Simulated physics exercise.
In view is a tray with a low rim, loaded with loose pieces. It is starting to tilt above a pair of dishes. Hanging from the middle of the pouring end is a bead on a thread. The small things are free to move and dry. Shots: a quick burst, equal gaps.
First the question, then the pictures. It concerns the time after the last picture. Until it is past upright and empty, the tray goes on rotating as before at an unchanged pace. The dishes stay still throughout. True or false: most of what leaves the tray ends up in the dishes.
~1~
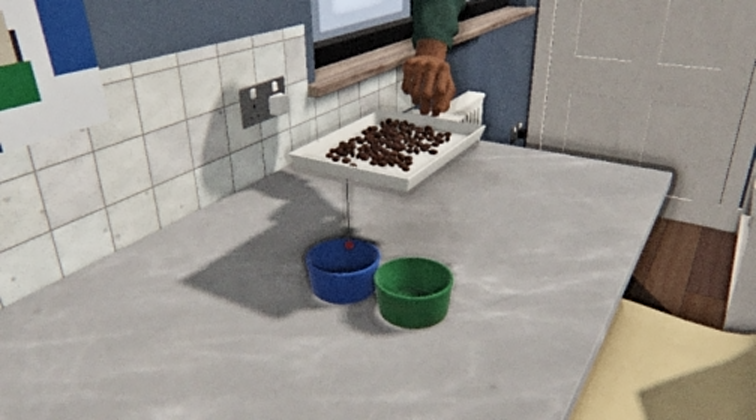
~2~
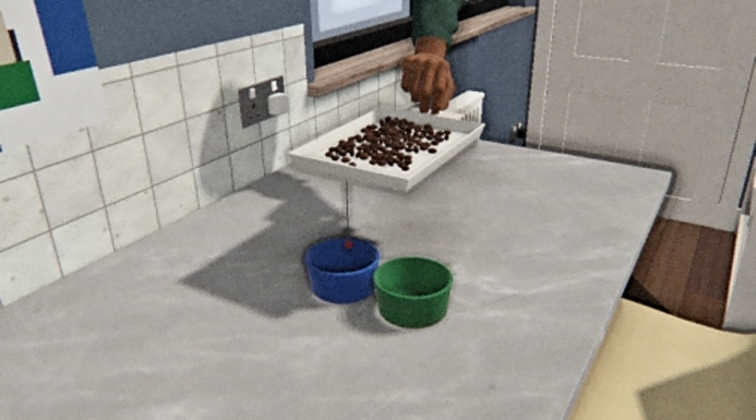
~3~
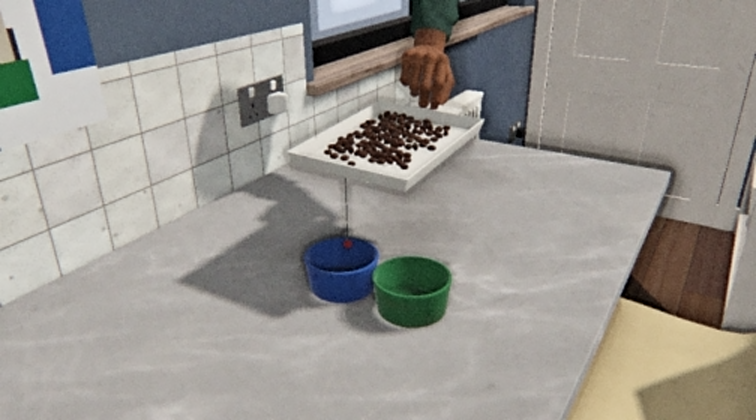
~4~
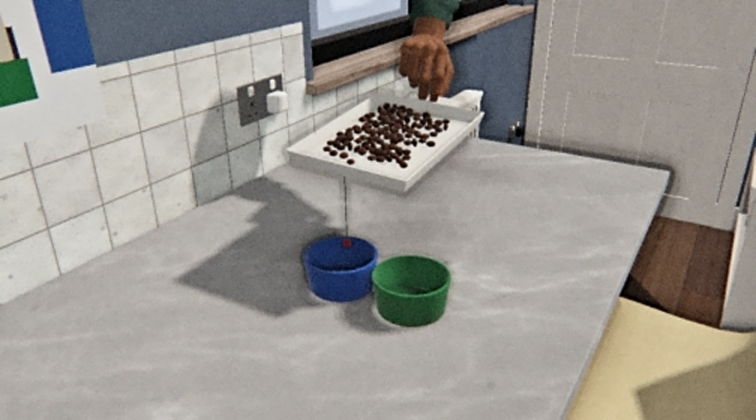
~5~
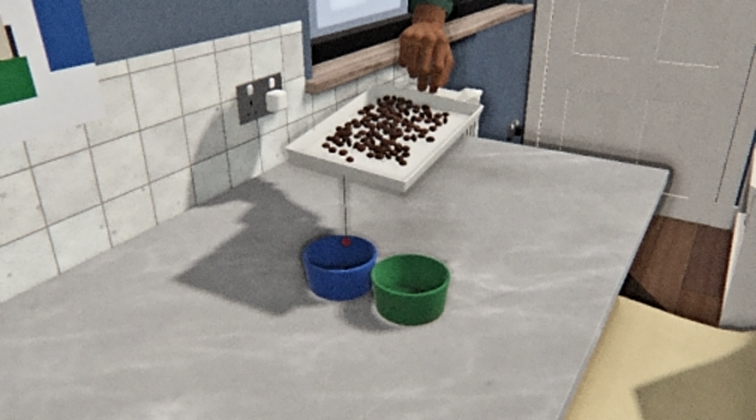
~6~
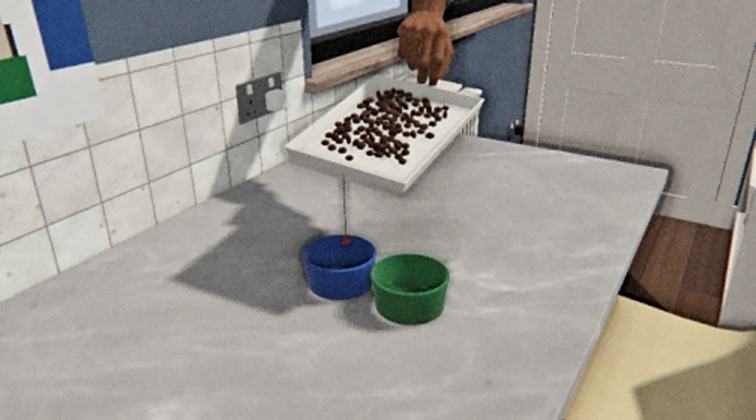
True.
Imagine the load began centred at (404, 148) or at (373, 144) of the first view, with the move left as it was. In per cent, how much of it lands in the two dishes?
It would be 60 in a hundred, and then 70 in a hundred.
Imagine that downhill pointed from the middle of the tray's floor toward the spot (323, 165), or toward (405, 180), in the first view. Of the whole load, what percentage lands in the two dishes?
Near 10 % and 90 %.
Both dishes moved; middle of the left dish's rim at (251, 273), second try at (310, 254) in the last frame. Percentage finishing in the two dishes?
First some 0, then 90 per cent.
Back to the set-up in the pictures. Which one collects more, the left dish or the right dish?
The one to the right.
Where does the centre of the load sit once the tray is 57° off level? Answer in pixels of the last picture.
Near the pixel (376, 156).
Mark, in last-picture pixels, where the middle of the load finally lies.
Centre at rest: Close to (399, 300).
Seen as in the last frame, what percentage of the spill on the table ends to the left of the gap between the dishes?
Share on the left: Near 90 %.
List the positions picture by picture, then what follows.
Corners of the pouring end at (295, 153) and (407, 176), level; middle of the load at (388, 144), flat chocolate drops; left dish at (323, 285); right dish at (395, 308); bead on its thread at (349, 245), in the first frame.
Corners of the pouring end at (294, 152) and (406, 176), level; middle of the load at (388, 142), in the second frame.
Corners of the pouring end at (293, 151) and (405, 177), tipped barely, lowest at the right corner; middle of the load at (387, 139), in the third frame.
Corners of the pouring end at (292, 149) and (404, 178), tipped a little, lowest at the right corner; middle of the load at (386, 134), in the fourth frame.
Corners of the pouring end at (291, 147) and (404, 178), tipped a little, lowest at the right corner; middle of the load at (385, 128), in the fifth frame.
Corners of the pouring end at (290, 145) and (403, 180), tipped a little, lowest at the right corner; middle of the load at (385, 123); left dish at (320, 281); right dish at (391, 305), in the sixth frame.
Soon, tray tipped steeply; nearly all on the tray; a stray few in the air.
A while on, tray tipped right over; a small part on the tray; about half in the right dish; a small part in the left dish; a small part outside both; a small part in the air.
Towards the end, tray tipped past a quarter turn; most in the right dish; a small part in the left dish; about a quarter outside both.
Finally, tray tipped past a quarter turn; most in the right dish; a small part in the left dish; about a quarter outside both.
